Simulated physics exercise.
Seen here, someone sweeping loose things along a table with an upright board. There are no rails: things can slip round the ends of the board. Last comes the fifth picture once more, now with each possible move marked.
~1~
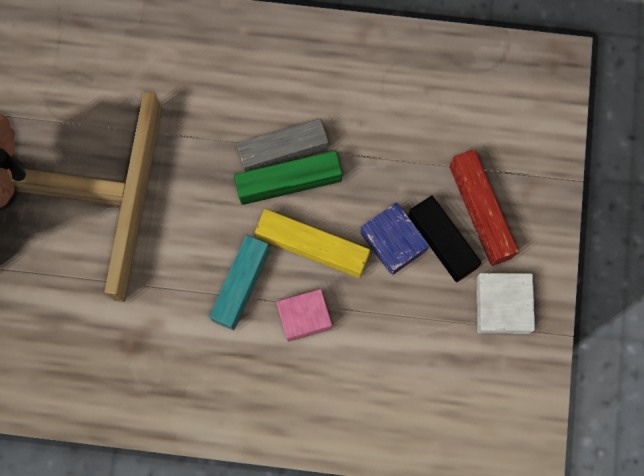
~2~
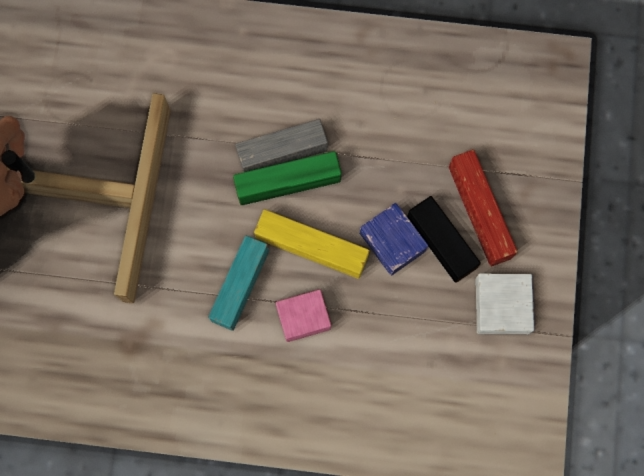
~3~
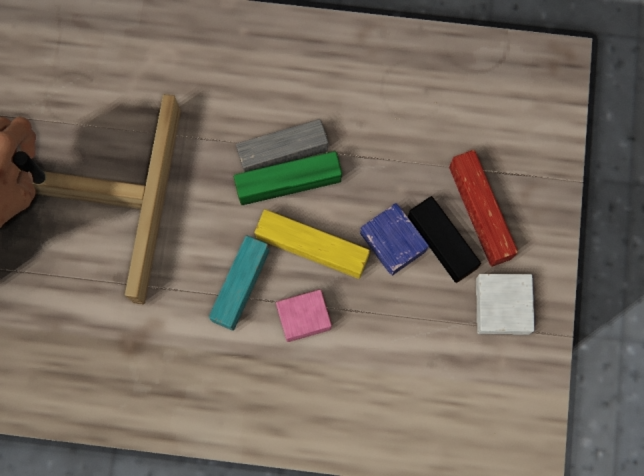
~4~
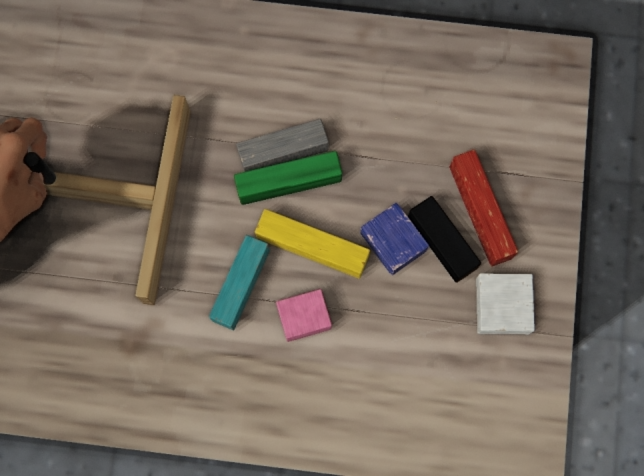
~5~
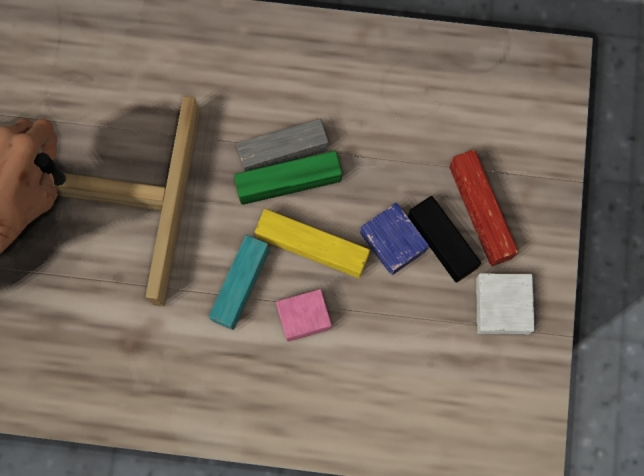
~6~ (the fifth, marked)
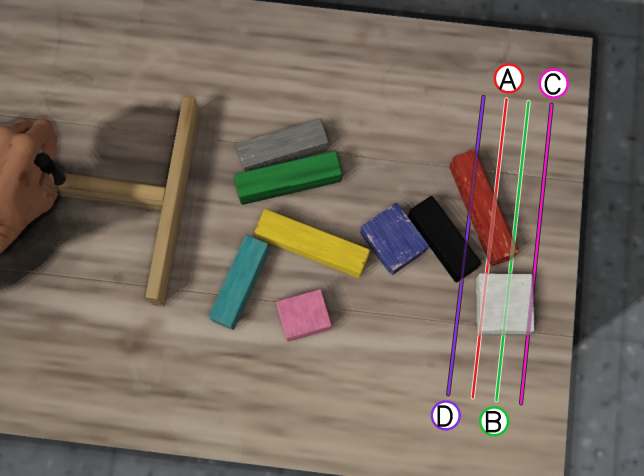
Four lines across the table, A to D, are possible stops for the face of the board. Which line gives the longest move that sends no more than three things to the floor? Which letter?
It can go as far as B.
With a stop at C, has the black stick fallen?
By then, yes.
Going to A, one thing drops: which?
The red bar goes over.
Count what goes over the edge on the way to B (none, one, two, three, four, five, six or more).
Three.
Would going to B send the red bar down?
Yes.
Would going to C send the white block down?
Yes.
On the marked copy, A at (490, 243); B at (513, 246); C at (537, 249); D at (466, 241).
With B. Early on, board (293, 209); pink block (333, 322); grey bar (354, 145).
Further on, board (417, 224); red bar (530, 212); white block (511, 303).
At the end, board (515, 235); red bar over the edge; black stick over the edge; three fallen.
As for the rest, A is within the limit but short; C drops five; D is within the limit but short.
